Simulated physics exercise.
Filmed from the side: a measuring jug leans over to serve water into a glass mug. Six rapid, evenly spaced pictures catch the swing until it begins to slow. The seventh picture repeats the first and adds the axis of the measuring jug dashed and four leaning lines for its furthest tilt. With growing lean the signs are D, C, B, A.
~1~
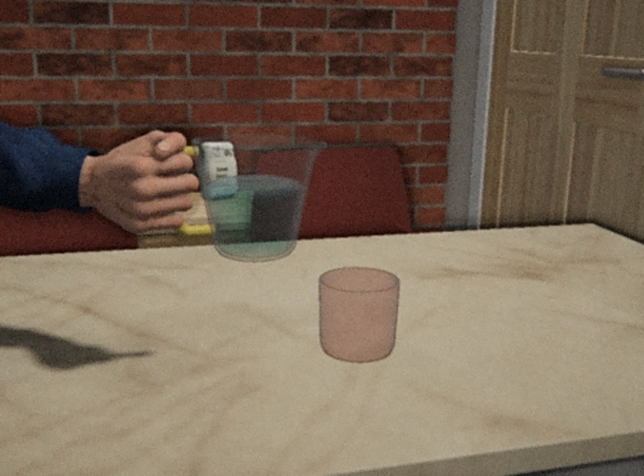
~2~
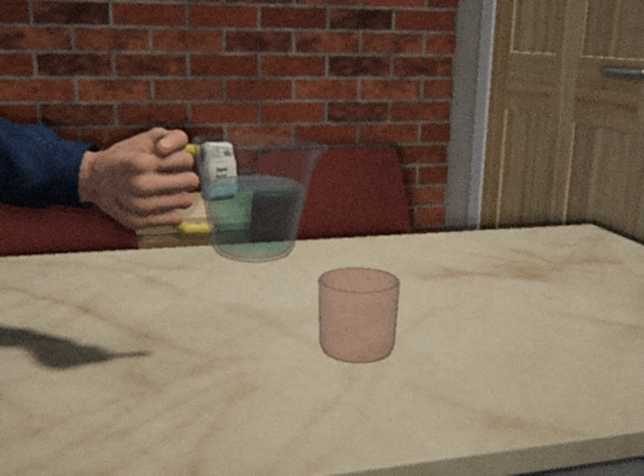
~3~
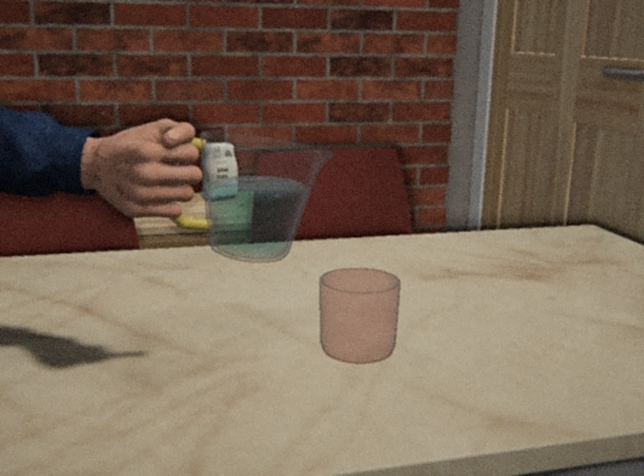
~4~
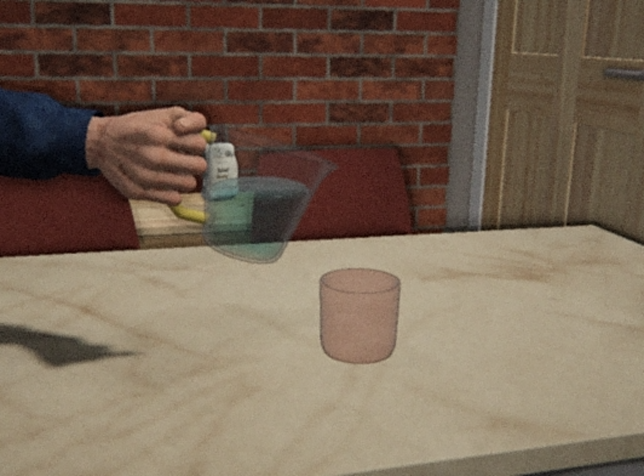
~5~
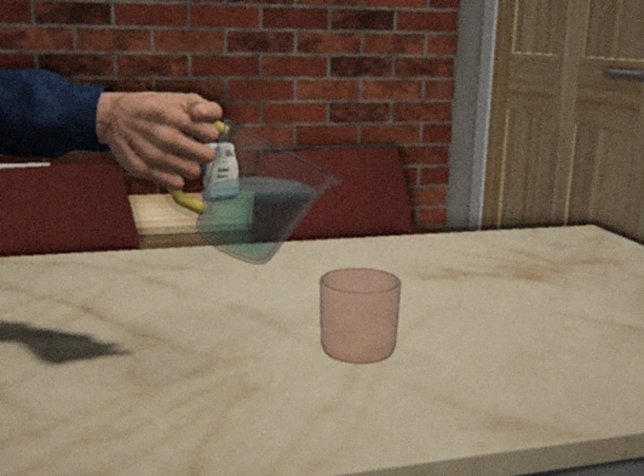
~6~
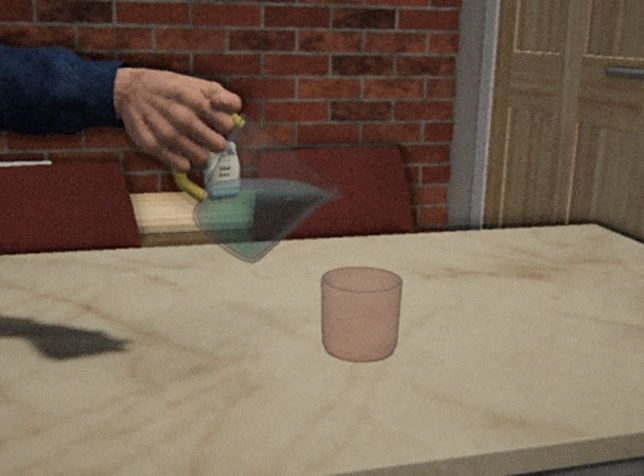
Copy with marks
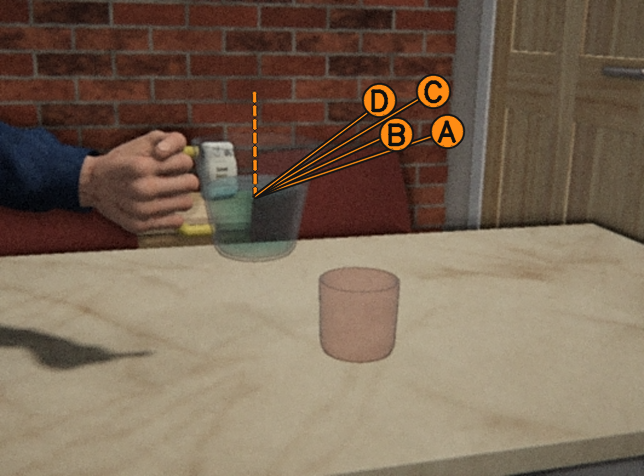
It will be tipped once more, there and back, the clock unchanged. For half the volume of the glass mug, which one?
Go for C.
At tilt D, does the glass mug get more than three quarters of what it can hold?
No, less.
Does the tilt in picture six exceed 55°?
No.
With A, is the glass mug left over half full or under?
Over half.
On the marked copy, A at (431, 136); B at (380, 138); C at (418, 99); D at (367, 112).
For tilt A, the glass mug ends with about 79 % of what it can hold; 3 % of the water is spilt.
For tilt B, the glass mug ends with about 66 % of what it can hold.
For tilt C, the glass mug ends with about 50 % of what it can hold.
For tilt D, the glass mug ends with about 32 % of what it can hold.
